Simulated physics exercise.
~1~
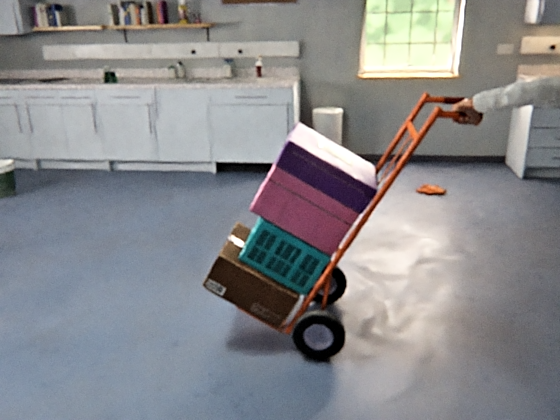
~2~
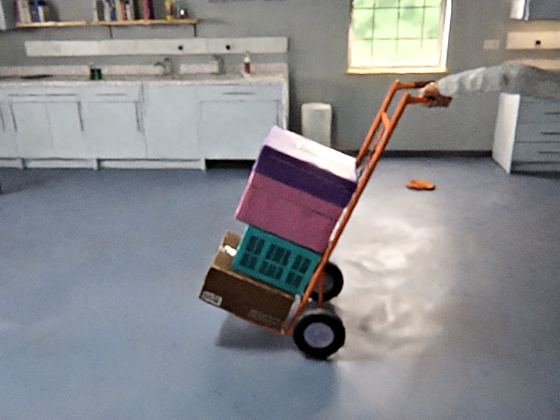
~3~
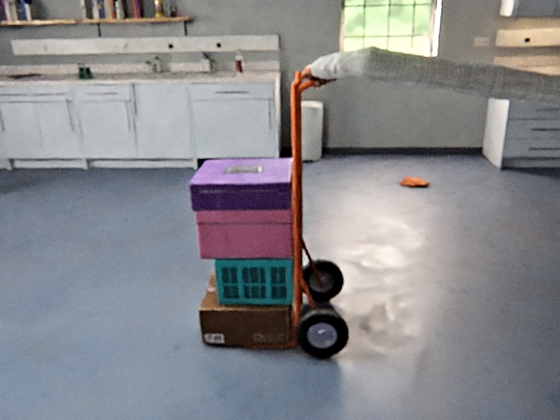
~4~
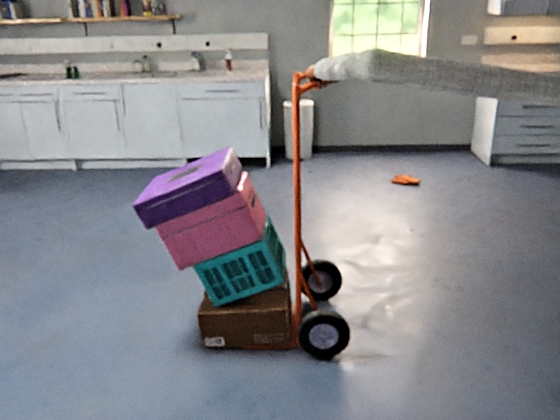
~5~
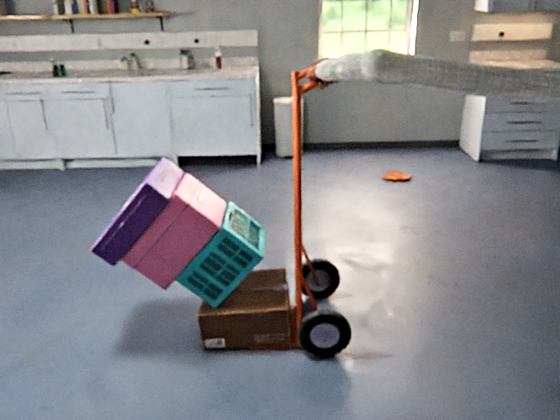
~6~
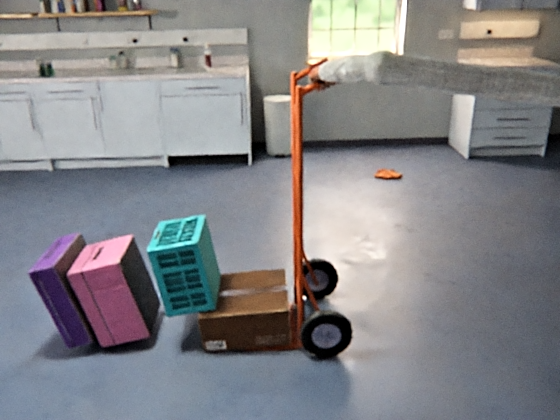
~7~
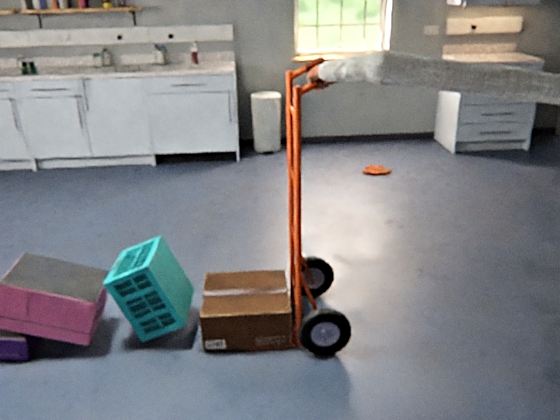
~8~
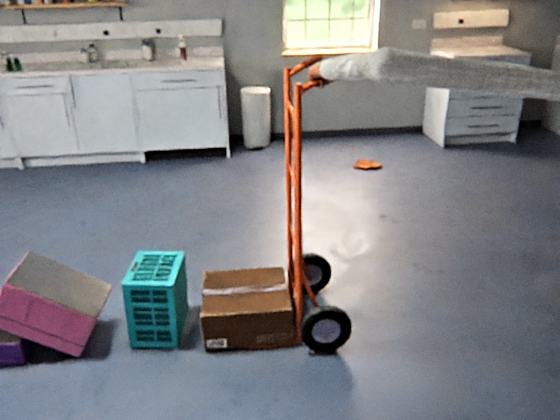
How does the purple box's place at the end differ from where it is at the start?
At the start the purple box is on top of the stack on the sack truck. At the end it is down on the floor at the far left, partly under the pink box.
